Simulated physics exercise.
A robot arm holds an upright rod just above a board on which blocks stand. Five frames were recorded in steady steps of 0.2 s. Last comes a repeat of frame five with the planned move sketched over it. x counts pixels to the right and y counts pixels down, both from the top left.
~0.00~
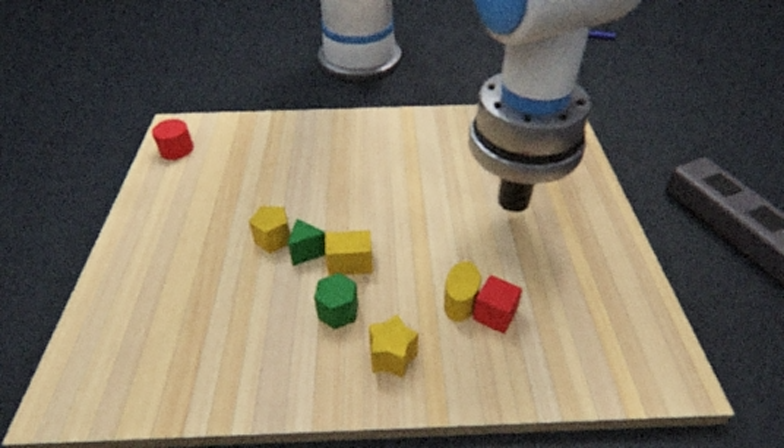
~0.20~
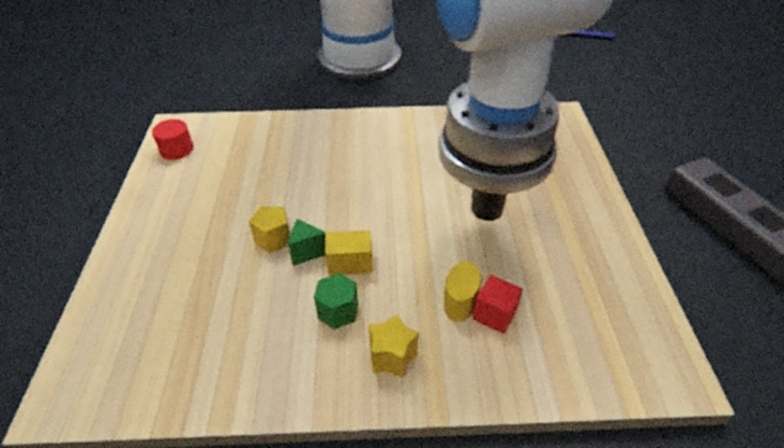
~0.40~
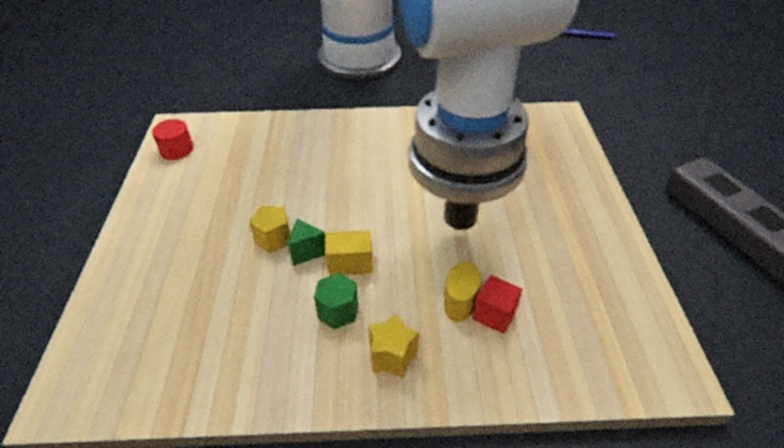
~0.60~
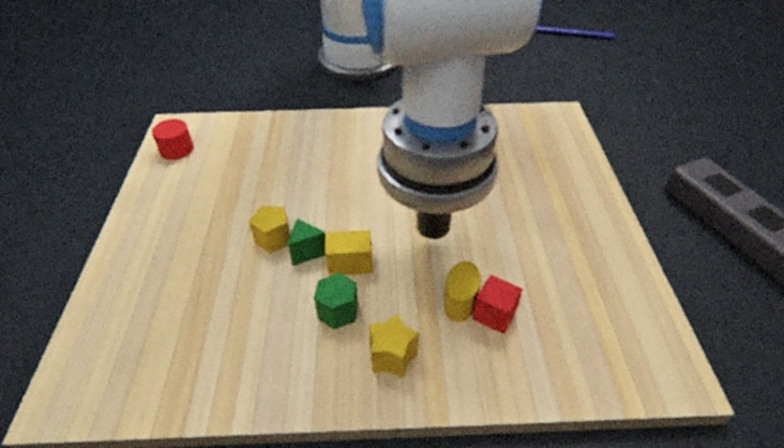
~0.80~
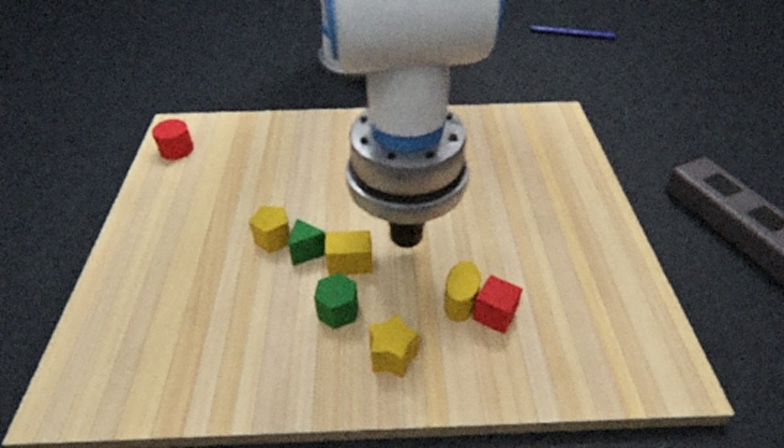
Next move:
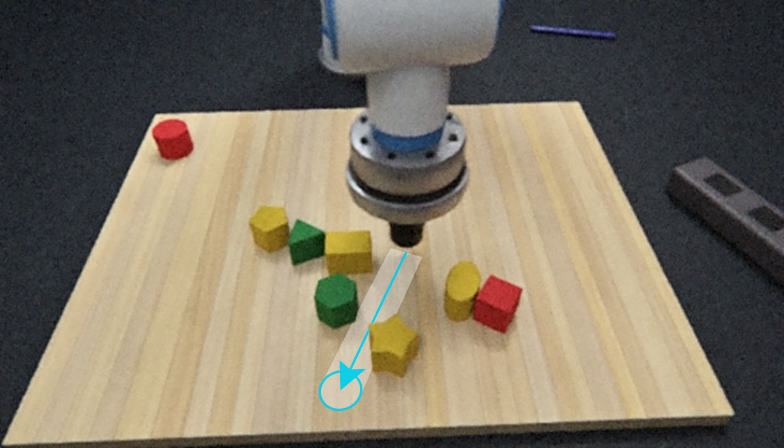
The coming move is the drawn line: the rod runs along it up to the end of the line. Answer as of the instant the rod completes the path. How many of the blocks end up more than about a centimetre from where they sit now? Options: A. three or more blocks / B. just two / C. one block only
My answer is option C.
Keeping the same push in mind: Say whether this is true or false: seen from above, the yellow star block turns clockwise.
The claim does not hold.
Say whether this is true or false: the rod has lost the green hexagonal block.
That claim is true.
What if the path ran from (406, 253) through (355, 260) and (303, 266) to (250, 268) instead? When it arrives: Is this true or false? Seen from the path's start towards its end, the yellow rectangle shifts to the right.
That is false.
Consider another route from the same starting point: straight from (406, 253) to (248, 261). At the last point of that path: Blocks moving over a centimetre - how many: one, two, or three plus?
Answer: 3+.
The drawn path runs from (406, 253) to (341, 390).
On the path given first. One third of the way, rod at (386, 277); nothing pushed yet.
Two thirds of the way, rod at (364, 323); yellow star block at (391, 341), turned 20° anticlockwise.
At the end, rod at (338, 376); green hexagonal block not moved; yellow star block at (391, 351), turned 55° anticlockwise.
